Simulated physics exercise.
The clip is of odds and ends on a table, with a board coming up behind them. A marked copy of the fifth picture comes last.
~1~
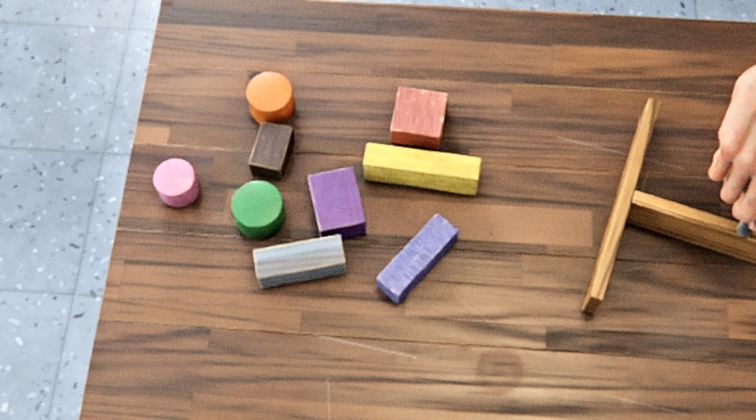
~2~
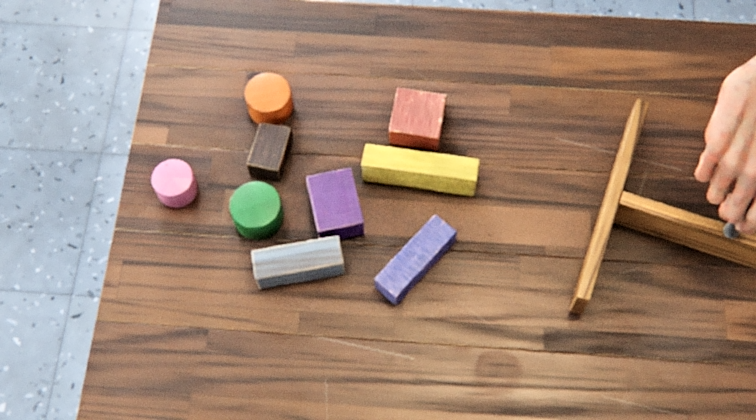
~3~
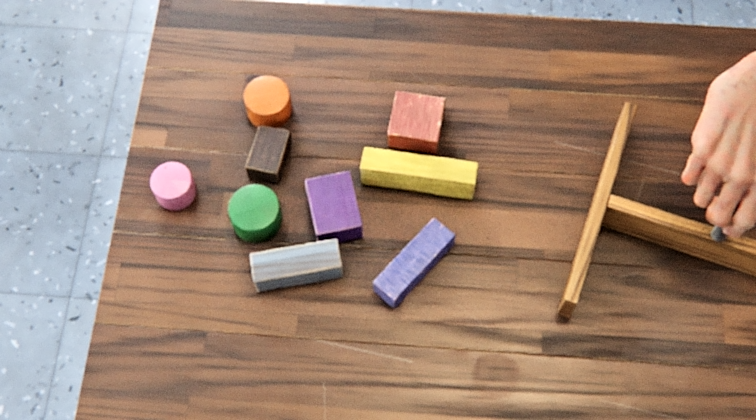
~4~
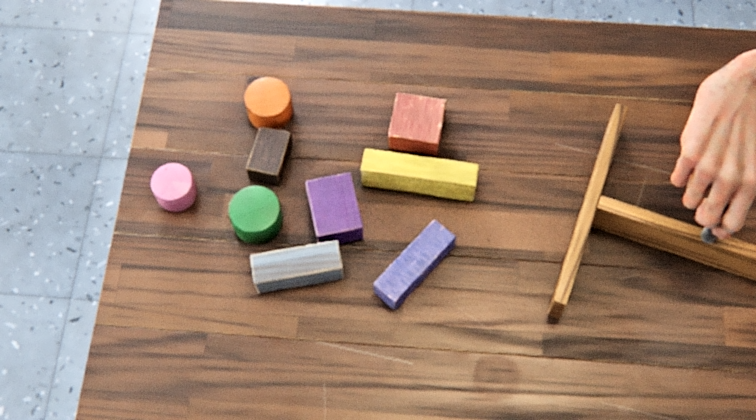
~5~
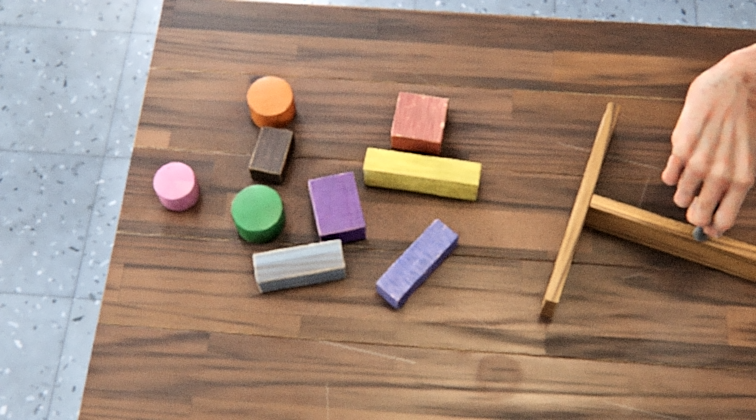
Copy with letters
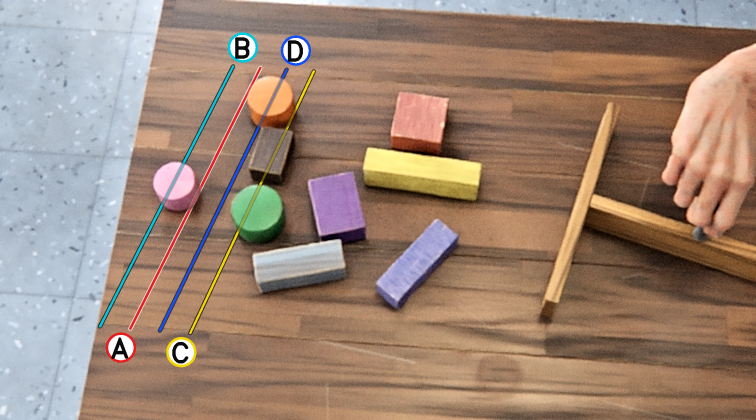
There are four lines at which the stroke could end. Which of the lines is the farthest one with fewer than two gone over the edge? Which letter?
D.
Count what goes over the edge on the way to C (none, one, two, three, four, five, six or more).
The count is none.
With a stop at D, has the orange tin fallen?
No.
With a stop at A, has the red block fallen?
By then, no.
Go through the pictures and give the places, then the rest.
The first picture shows black block (272, 151); yellow bar (422, 169); red block (419, 118).
The second picture shows board (615, 195); purple block (336, 206).
The third picture shows board (603, 198); orange tin (268, 103).
The fourth picture shows board (593, 199); grey stick (297, 267).
The fifth picture shows board (585, 198); black block (272, 156); yellow bar (422, 174); red block (419, 124).
On the marked copy, A at (199, 191); B at (170, 189); C at (256, 194); D at (227, 192).
Following D. Soon after the start, board (455, 189); blue bar (407, 261); yellow bar (398, 167).
Later, board (325, 181); grey stick (215, 252); orange tin (254, 77).
In the end, board (226, 174); pink tin (136, 162); grey stick (121, 236); none fallen.
As for the rest, A drops three; B drops three; C is within the limit but short.
